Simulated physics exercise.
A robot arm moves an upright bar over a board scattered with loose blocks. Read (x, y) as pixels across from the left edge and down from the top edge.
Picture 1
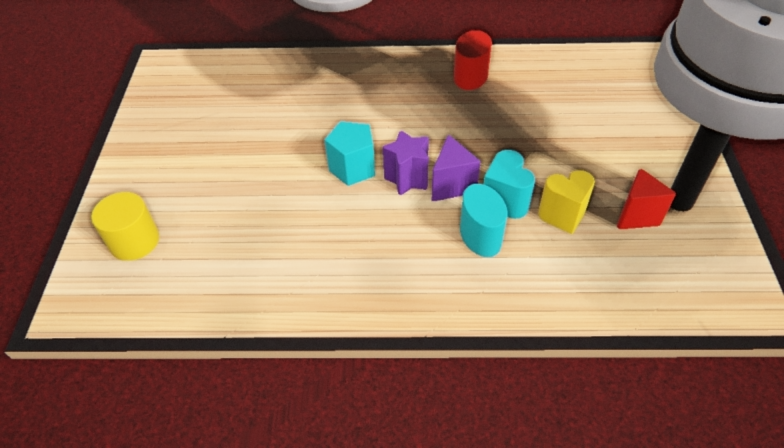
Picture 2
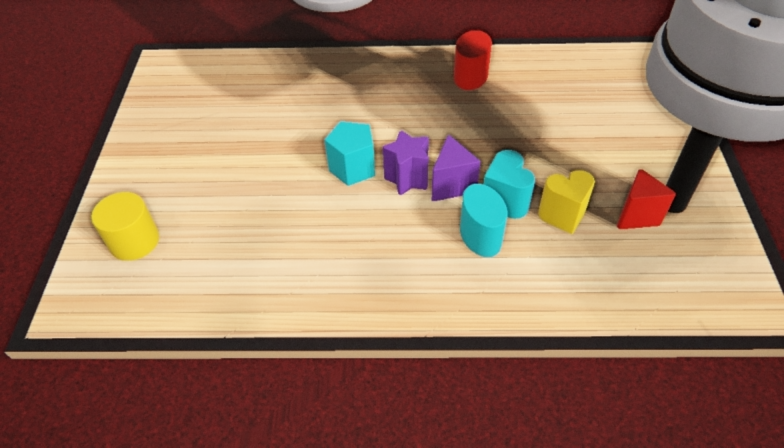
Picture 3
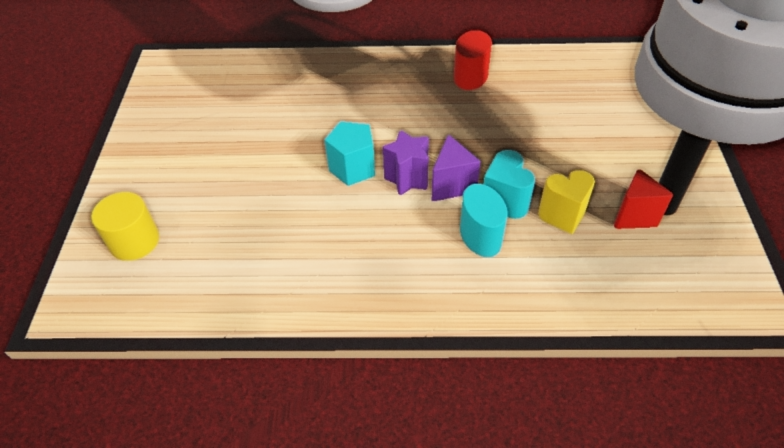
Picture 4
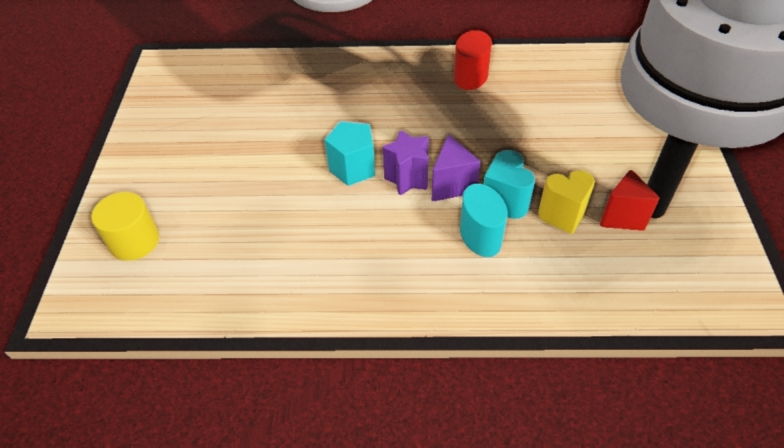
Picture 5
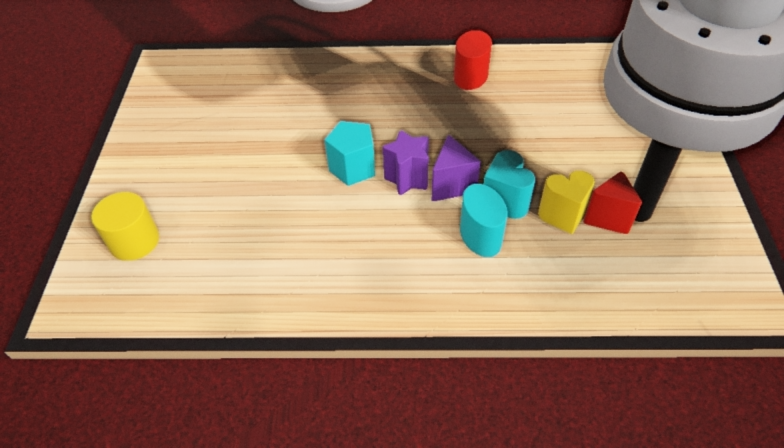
A robot arm lowered at the right of a wooden board slid its black bar leftward, pushing the red triangular block over beside the yellow heart, while the other colourful blocks stayed still.
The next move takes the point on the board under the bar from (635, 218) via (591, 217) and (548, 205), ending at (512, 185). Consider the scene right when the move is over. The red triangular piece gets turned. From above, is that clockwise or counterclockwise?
Verdict: Counterclockwise.
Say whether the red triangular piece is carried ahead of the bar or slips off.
My prediction: No longer in front.
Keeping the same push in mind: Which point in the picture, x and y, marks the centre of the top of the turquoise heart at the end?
It comes to (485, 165).
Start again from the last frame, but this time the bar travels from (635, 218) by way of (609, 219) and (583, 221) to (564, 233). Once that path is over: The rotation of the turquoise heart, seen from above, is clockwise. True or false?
It is true.
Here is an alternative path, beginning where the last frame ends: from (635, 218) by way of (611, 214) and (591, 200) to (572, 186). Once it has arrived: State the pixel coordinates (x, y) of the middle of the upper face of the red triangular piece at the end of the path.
The middle of its upper face should be somewhere near (594, 191).
The first path, step by step. One third of the way, bar at (592, 211); turquoise heart at (499, 167), turned 15° clockwise; yellow heart at (547, 182); red triangular piece at (578, 196), turned 20° anticlockwise.
Two thirds of the way, bar at (549, 199); purple triangular piece at (449, 151), turned 15° anticlockwise; turquoise heart at (489, 168), turned 50° clockwise; yellow heart at (525, 185), turned 25° anticlockwise; red triangular piece at (561, 202), turned 35° anticlockwise.
At the end, bar at (513, 179); purple triangular piece at (449, 150), turned 15° anticlockwise; turquoise heart at (484, 167), turned 35° clockwise; yellow heart at (517, 185), turned 60° anticlockwise; red triangular piece at (561, 202), turned 35° anticlockwise.
